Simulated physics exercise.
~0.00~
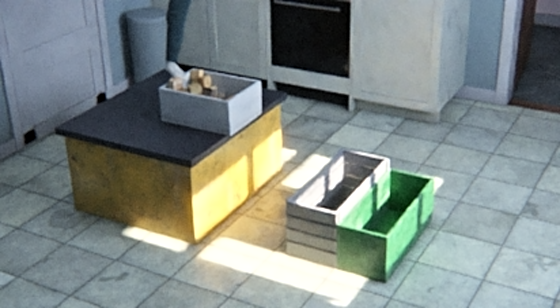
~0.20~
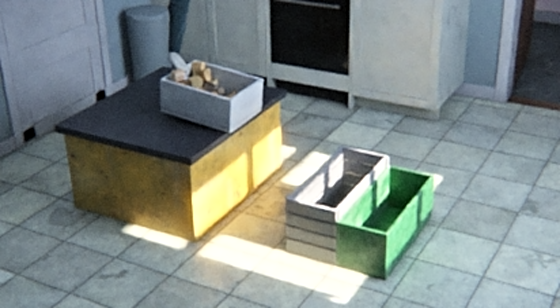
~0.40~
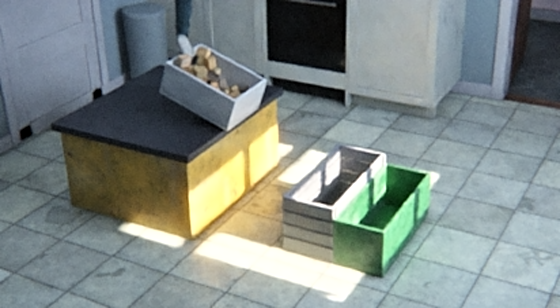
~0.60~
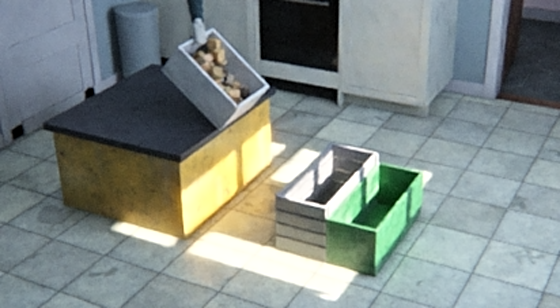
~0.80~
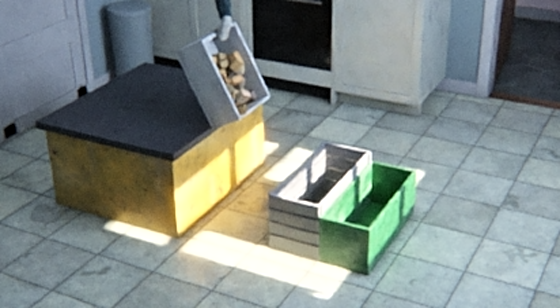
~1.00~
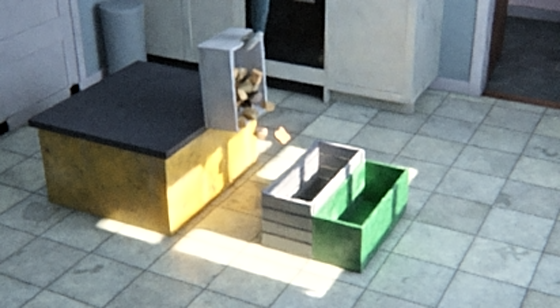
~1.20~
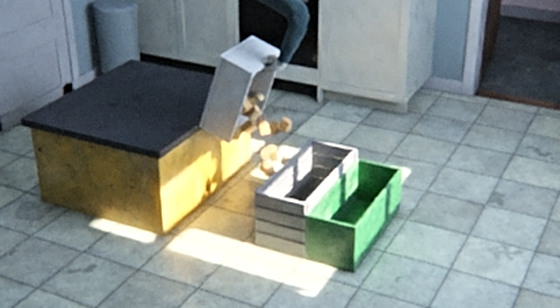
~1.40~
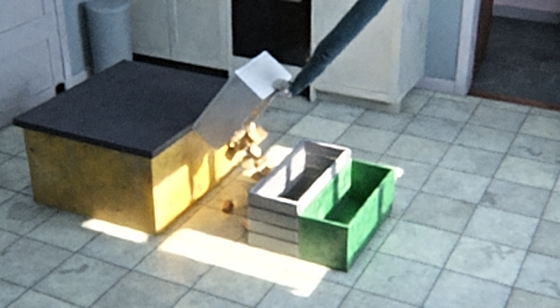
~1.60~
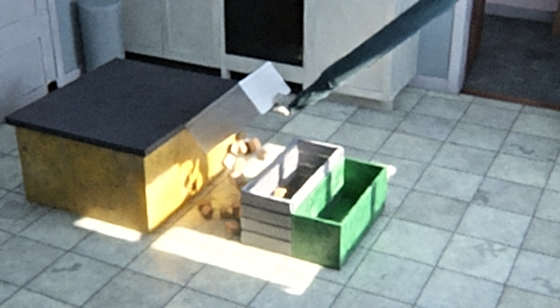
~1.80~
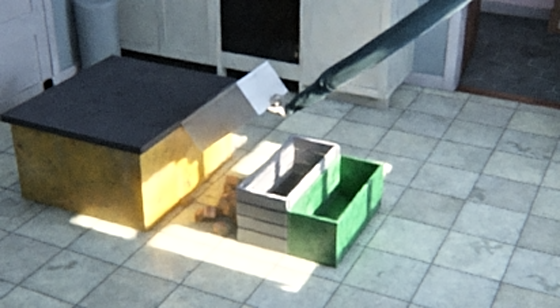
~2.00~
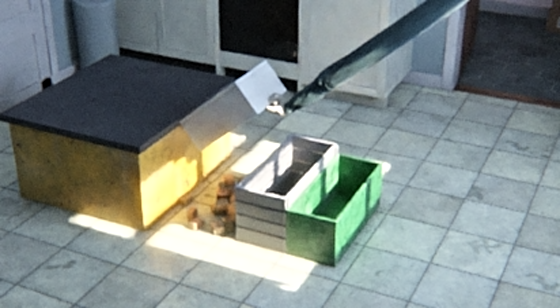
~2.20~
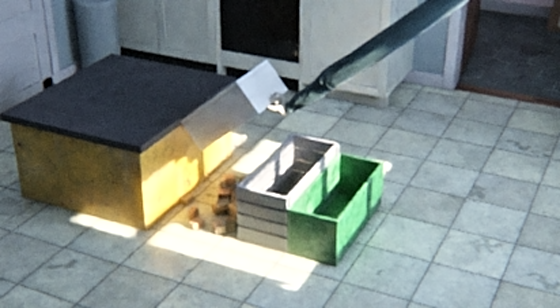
On a pale tiled kitchen floor, a grey slatted trough and a green box stand side by side next to a yellow bench with a dark top, where a white box holds wooden offcuts. A dark arm at the back of the white box lifts it and tips it rightward over the bench's edge. The wood slides to the low end, then spills out as the box swings past upright. Most pieces drop into the gap before the grey trough, though a few reach it. The box stops nearly upside down, still held, with offcuts heaped on the floor between bench and trough.
